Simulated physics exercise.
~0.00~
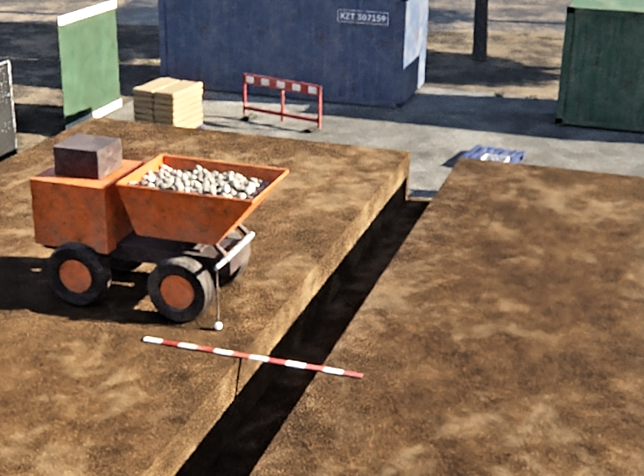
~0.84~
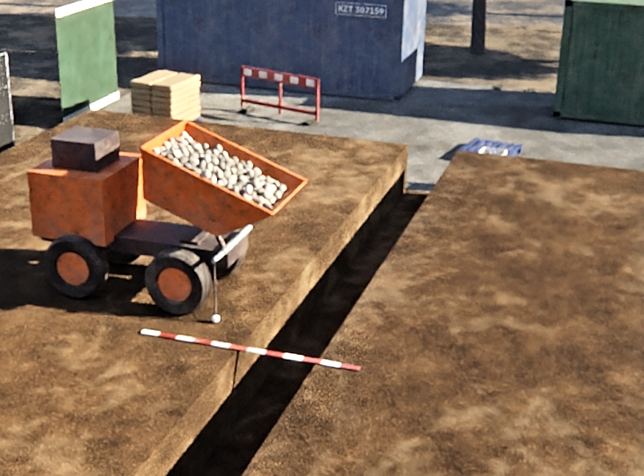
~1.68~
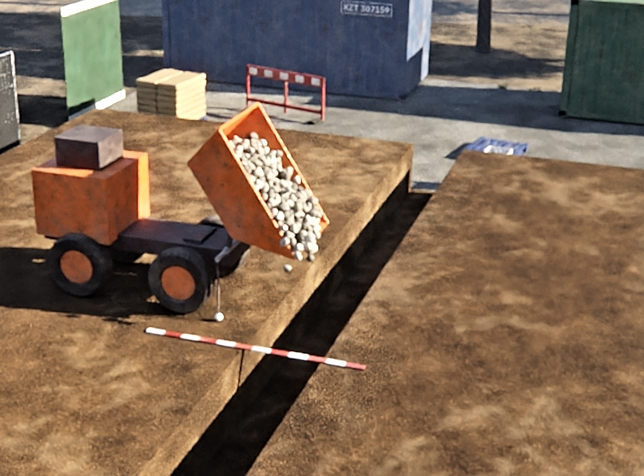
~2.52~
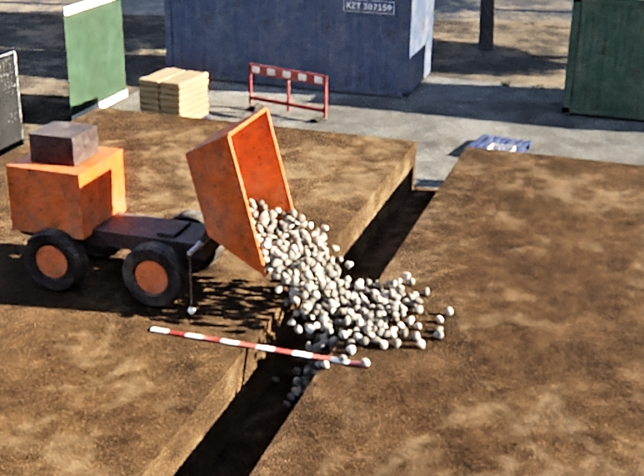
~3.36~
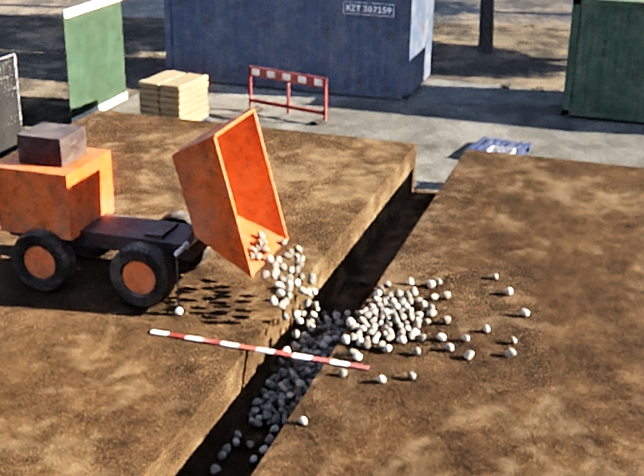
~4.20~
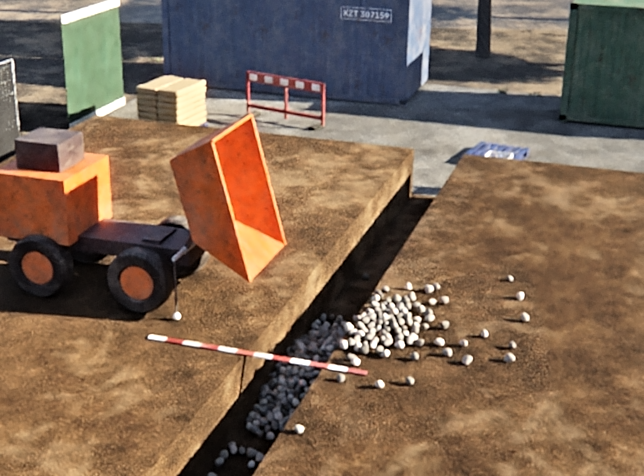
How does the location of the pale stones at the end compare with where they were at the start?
At the start the stones are heaped in the dumper's orange skip. By the end they are lower and further right, lying in the trench and on the ground just past it.
